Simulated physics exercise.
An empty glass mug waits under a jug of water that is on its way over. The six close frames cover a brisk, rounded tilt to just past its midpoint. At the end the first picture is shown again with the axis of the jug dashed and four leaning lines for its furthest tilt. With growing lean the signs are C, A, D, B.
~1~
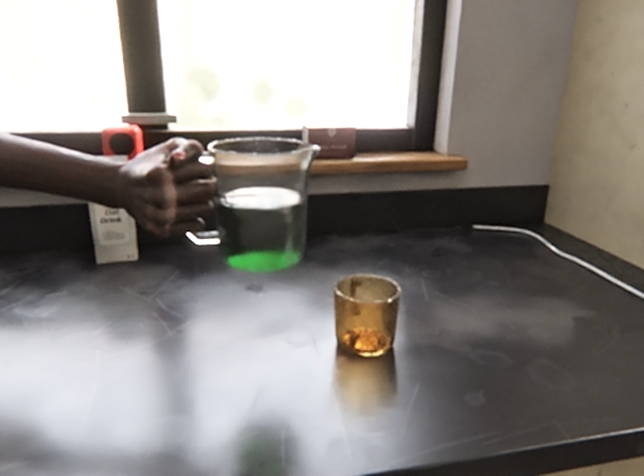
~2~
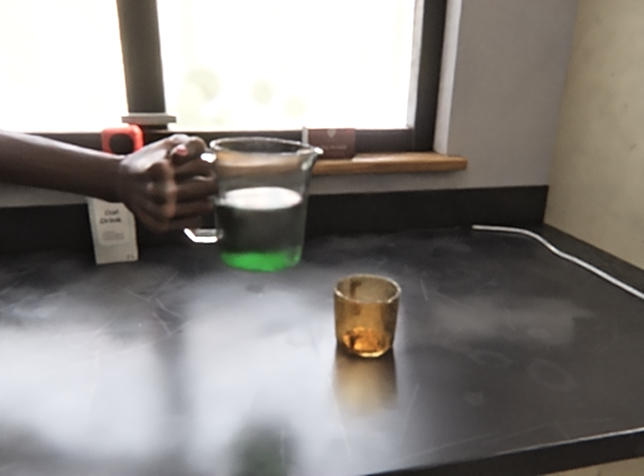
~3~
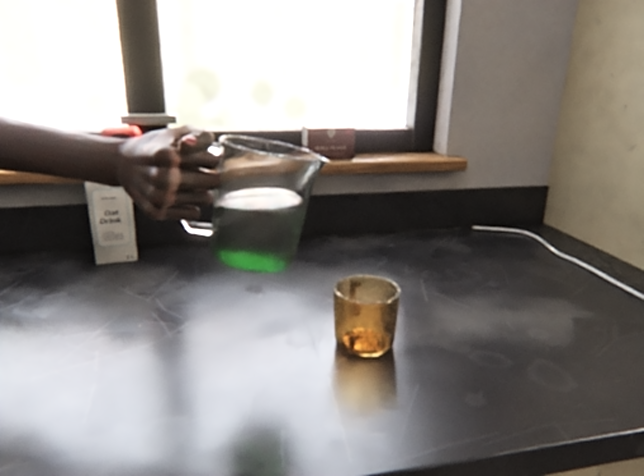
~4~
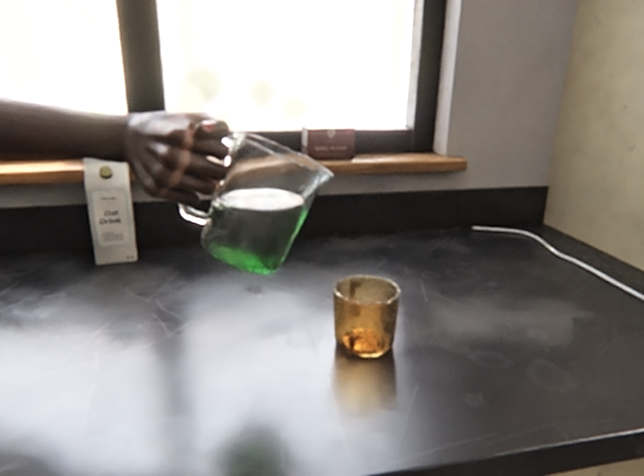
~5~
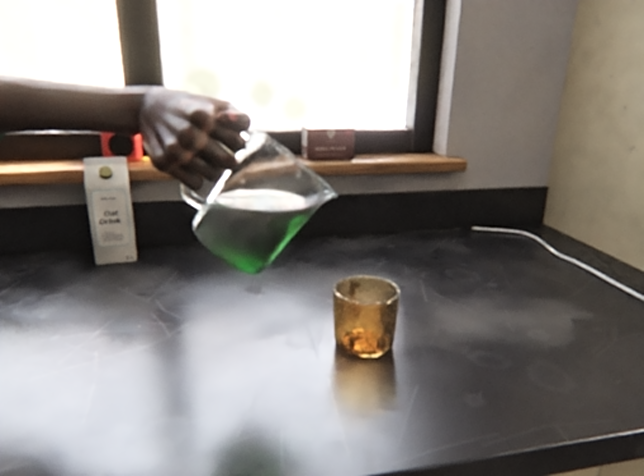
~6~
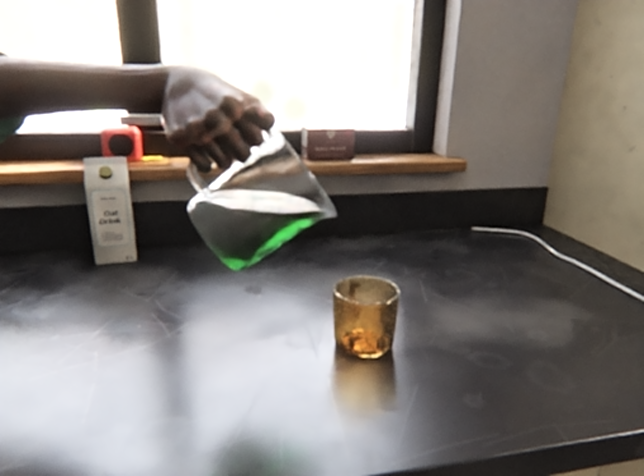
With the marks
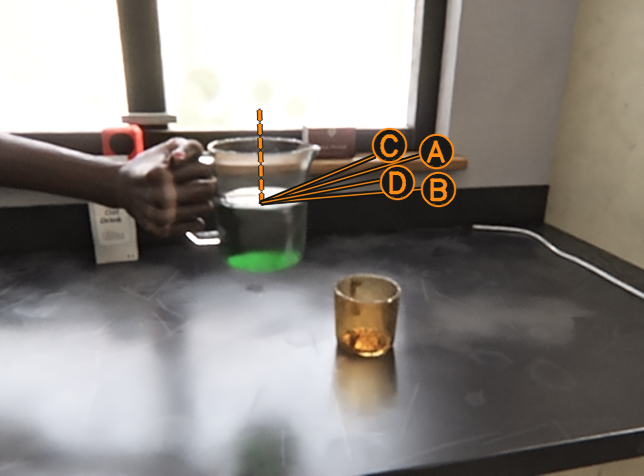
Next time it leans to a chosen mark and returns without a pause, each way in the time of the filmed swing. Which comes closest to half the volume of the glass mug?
I would pick tilt C.
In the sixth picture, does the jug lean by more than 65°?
No.
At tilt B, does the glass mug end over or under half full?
Over.
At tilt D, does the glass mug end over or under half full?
Over half.
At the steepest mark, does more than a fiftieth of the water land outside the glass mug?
Yes.
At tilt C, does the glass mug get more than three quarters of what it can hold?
No, it does not.
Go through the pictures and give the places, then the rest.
Upright, lip at (318, 147); rim of the glass mug round (367, 287); nothing has left yet.
Tipped about 3°, lip at (320, 151); nothing has left yet.
Tipped about 11°, lip at (326, 160); nothing has left yet.
Tipped about 23°, lip at (333, 175); nothing has left yet.
Tipped about 38°, lip at (336, 194); nothing has left yet.
Tipped about 54°, lip at (334, 214); nothing has left yet.
On the marked copy, A at (419, 155); B at (421, 189); C at (374, 156); D at (379, 180).
For tilt A, the glass mug ends with about 71 % of what it can hold; 4 % of the water is spilt.
For tilt B, the glass mug ends with about 92 % of what it can hold; 16 % of the water is spilt.
For tilt C, the glass mug ends with about 55 % of what it can hold.
For tilt D, the glass mug ends with about 79 % of what it can hold; 13 % of the water is spilt.
